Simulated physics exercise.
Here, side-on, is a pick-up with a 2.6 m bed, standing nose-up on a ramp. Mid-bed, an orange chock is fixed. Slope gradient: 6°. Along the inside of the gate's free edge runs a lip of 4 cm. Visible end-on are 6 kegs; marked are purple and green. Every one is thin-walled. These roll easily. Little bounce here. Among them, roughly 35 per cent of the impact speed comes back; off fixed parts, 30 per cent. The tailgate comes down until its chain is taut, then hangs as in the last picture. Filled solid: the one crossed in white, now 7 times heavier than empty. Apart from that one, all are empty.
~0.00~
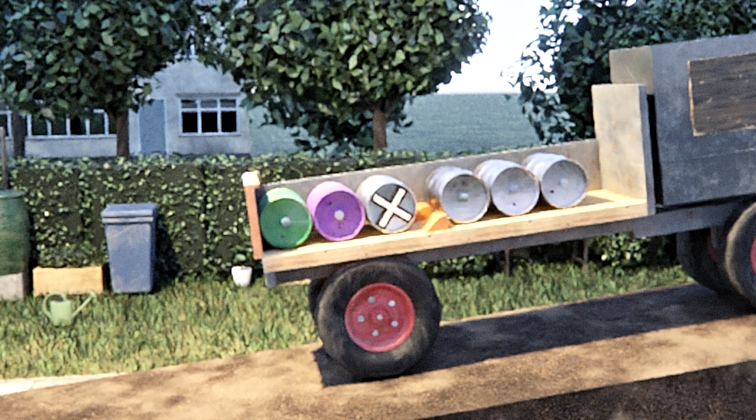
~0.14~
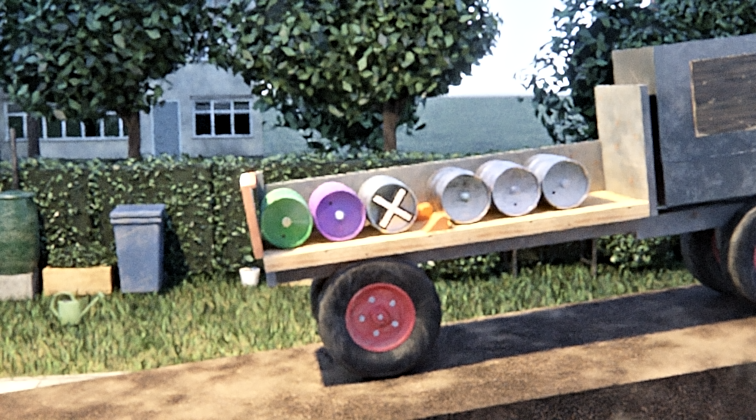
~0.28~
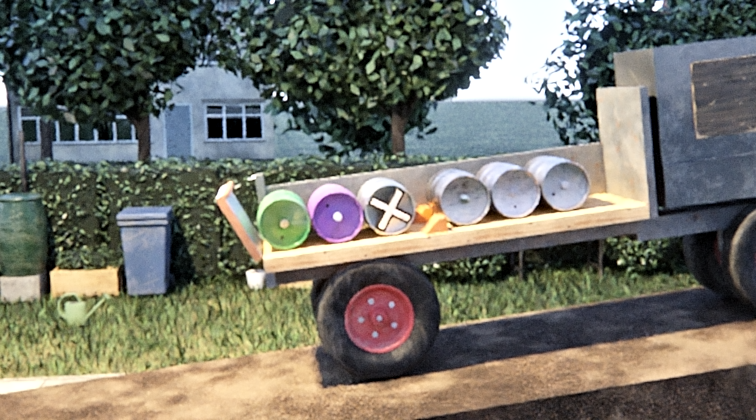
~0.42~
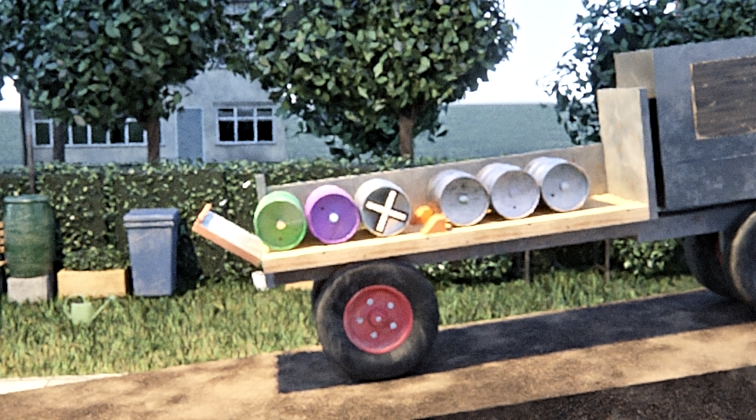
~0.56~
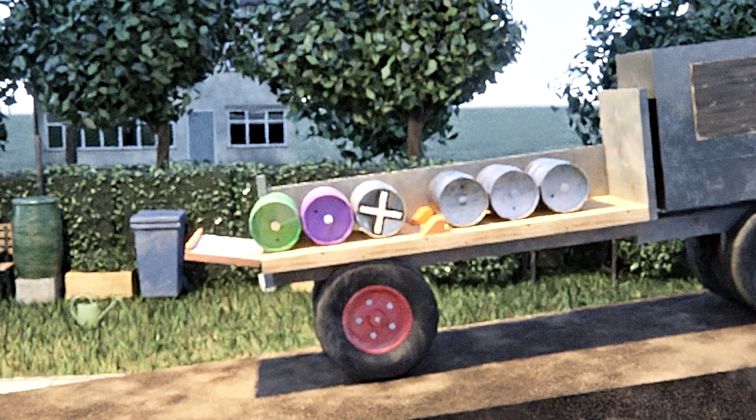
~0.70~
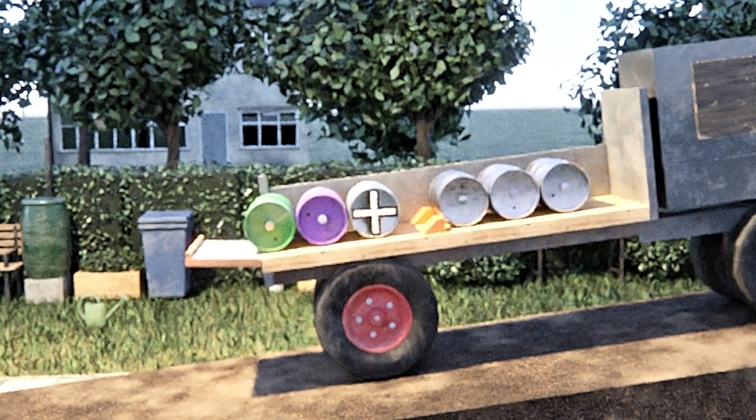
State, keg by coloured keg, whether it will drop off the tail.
Purple does, green does.
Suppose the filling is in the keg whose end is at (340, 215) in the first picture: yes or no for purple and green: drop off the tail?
Then purple would not do so, green would do so.
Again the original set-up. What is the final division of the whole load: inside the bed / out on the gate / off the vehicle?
4, 0 and 2.
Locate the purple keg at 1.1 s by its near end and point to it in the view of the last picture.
Near (297, 223).
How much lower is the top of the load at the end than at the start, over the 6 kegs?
Roughly 0 cm.
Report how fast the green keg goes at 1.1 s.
Around 0.5 m/s.
By 1.1 s, purple is on the bed, 25 cm short of the hinge, rolling left; green is on the gate, 10 cm past the hinge, rolling left; 0 gone off the back.
By 1.6 s, purple is on the gate, 5 cm past the hinge, rolling left; green is on the gate, 35 cm past the hinge, rolling left; 0 gone off the back.
By 2.2 s, purple is on the gate, 30 cm past the hinge, rolling left; green is dropping off the gate; 1 gone off the back.
By 2.8 s, purple is dropping off the gate; green is out on the ground; 2 gone off the back.
Finally (8.9 s), purple is out on the ground; green is off the vehicle; 2 gone off the back.
